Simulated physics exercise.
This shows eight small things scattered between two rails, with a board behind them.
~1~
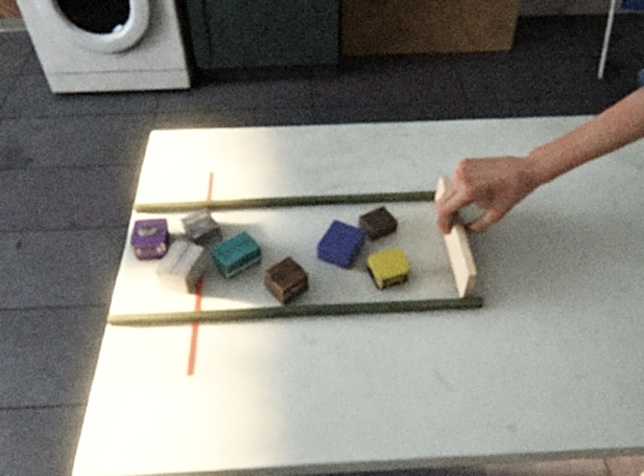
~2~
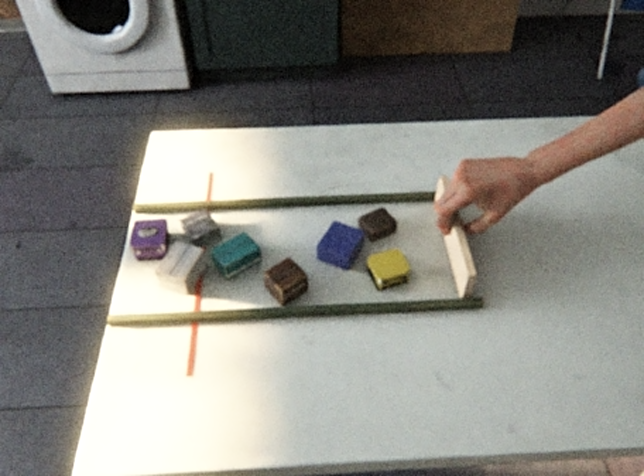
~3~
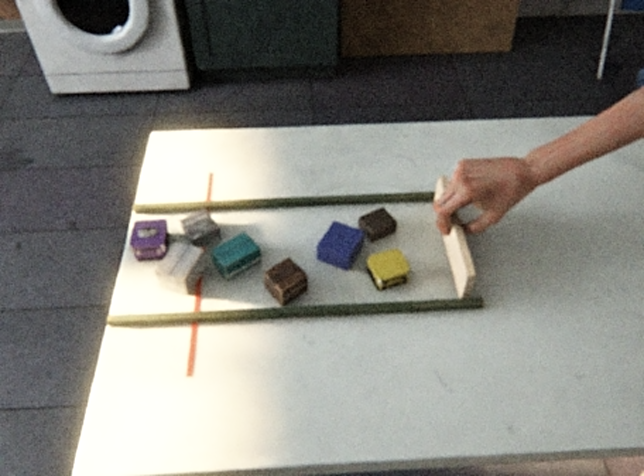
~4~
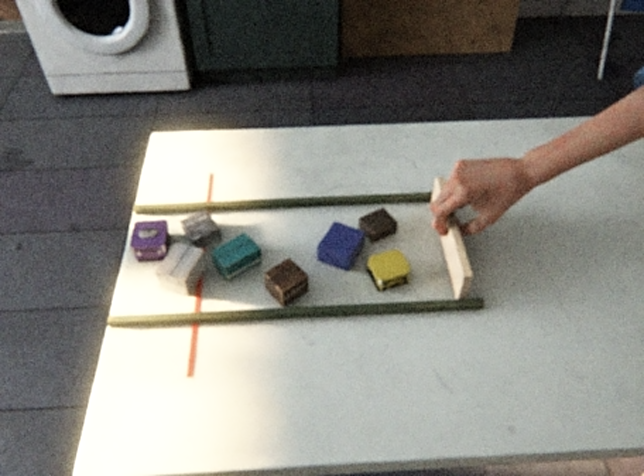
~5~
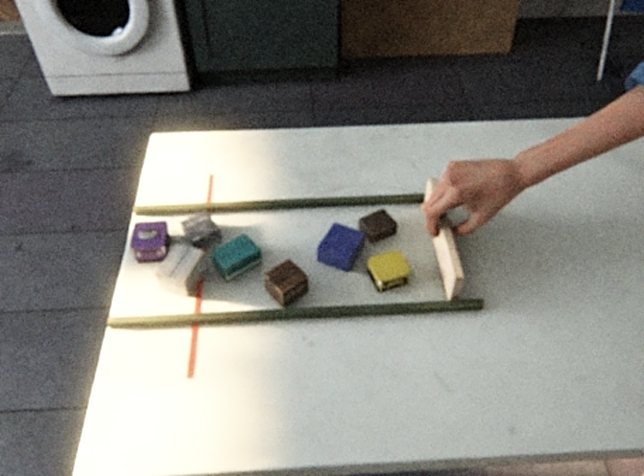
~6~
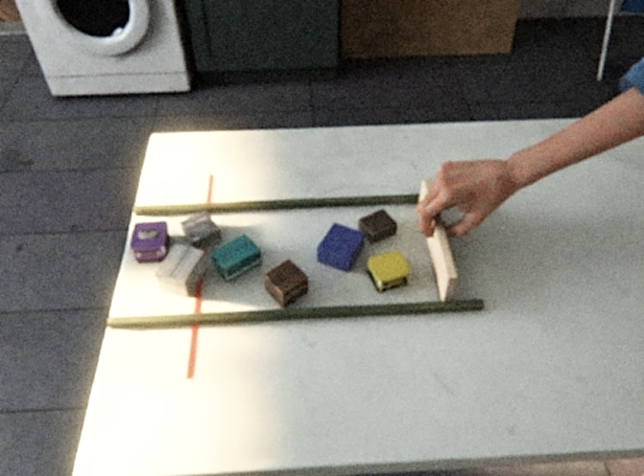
On a pale tabletop, a hand held a wooden board upright behind small colourful blocks scattered between two dark rails, then slid it slightly left toward them, while the blocks stayed where they were.
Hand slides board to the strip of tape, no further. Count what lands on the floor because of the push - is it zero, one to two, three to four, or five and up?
The count is one to two.
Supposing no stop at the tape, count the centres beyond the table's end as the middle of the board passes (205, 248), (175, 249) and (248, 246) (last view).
The counts would come out as 1, 3 and 0.
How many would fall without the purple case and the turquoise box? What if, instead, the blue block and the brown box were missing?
That gives 0 in the first case, then 0 in the second.
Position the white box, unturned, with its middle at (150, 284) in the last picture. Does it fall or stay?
In that case it plunges.
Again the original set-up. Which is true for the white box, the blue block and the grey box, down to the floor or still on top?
Here is how it goes: The white box drops, while the blue block does not drop, and the grey box does not drop.
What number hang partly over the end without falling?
The count is 2.
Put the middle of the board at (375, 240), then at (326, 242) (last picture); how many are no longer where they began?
One spot: 3. Other spot: 4.
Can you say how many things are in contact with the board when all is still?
Contact count: 2.
Soon after, none off yet; purple case at rest near (151, 242); white box at rest near (182, 270); grey box at rest near (201, 231).
Then, none off yet; purple case at rest near (151, 242); white box moved a little near (168, 276); grey box at rest near (201, 231).
Further on, none off yet; purple case at rest near (151, 242); white box moved about its own width near (126, 291); grey box moved a little near (186, 227).
At rest, the number that fall off is one or two; fallen, white box.
